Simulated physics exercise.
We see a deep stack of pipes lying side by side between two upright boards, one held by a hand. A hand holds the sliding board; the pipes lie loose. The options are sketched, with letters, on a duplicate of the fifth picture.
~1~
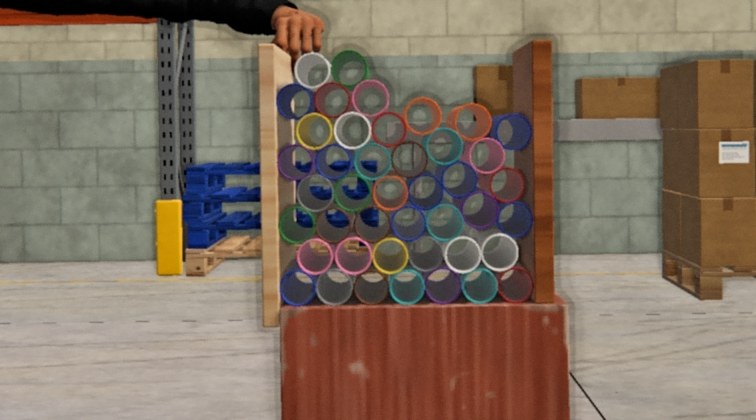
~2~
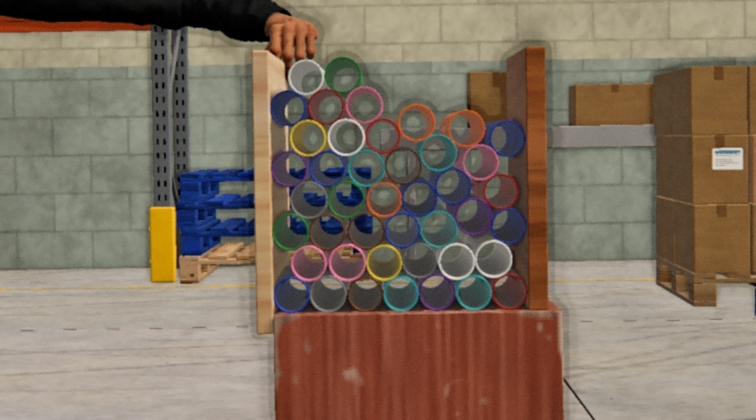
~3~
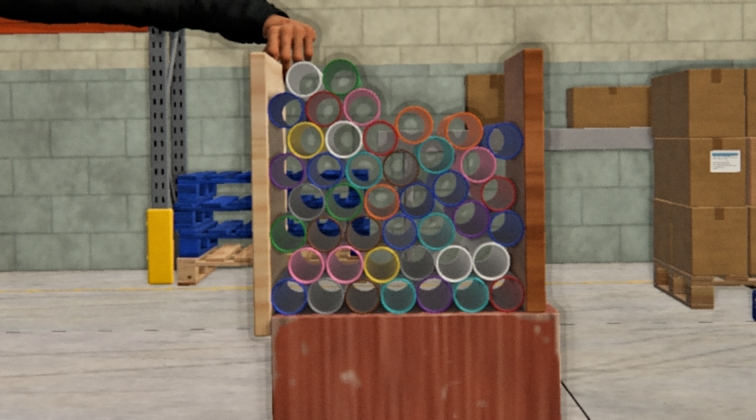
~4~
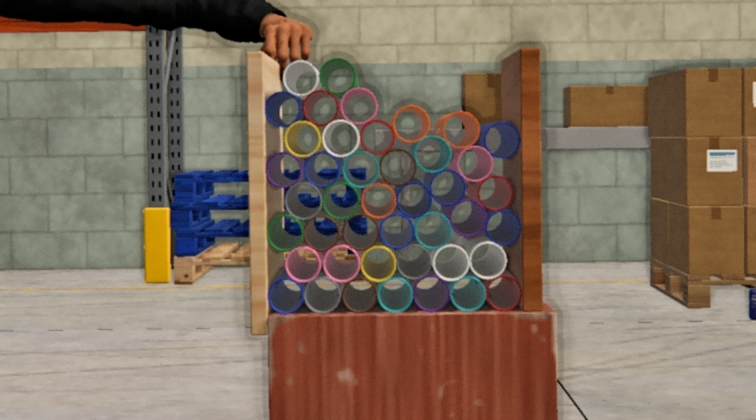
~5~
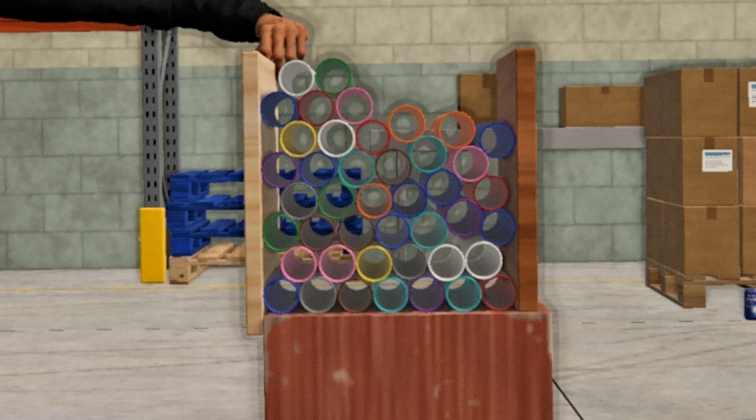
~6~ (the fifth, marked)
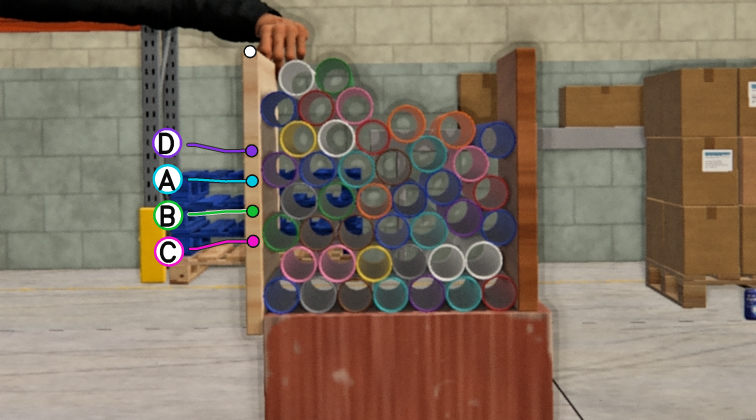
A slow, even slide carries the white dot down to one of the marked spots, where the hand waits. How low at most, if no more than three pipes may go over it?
It can be let down to A.
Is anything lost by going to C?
Yes.
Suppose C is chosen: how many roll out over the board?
The count is six.
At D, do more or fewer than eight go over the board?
It loses fewer than eight.
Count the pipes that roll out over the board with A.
With A, two.
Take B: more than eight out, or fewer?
Fewer than eight.
On the marked copy, A at (252, 181); B at (253, 211); C at (253, 241); D at (252, 151); the white dot at (250, 52).
Taking A. A third of the way, top of the board (260, 109).
Two thirds of the way, top of the board (261, 176).
When it is over, top of the board (261, 181), two out over the board.
As for the rest, B more than three out over the board; C more than three out over the board; D two out over the board.
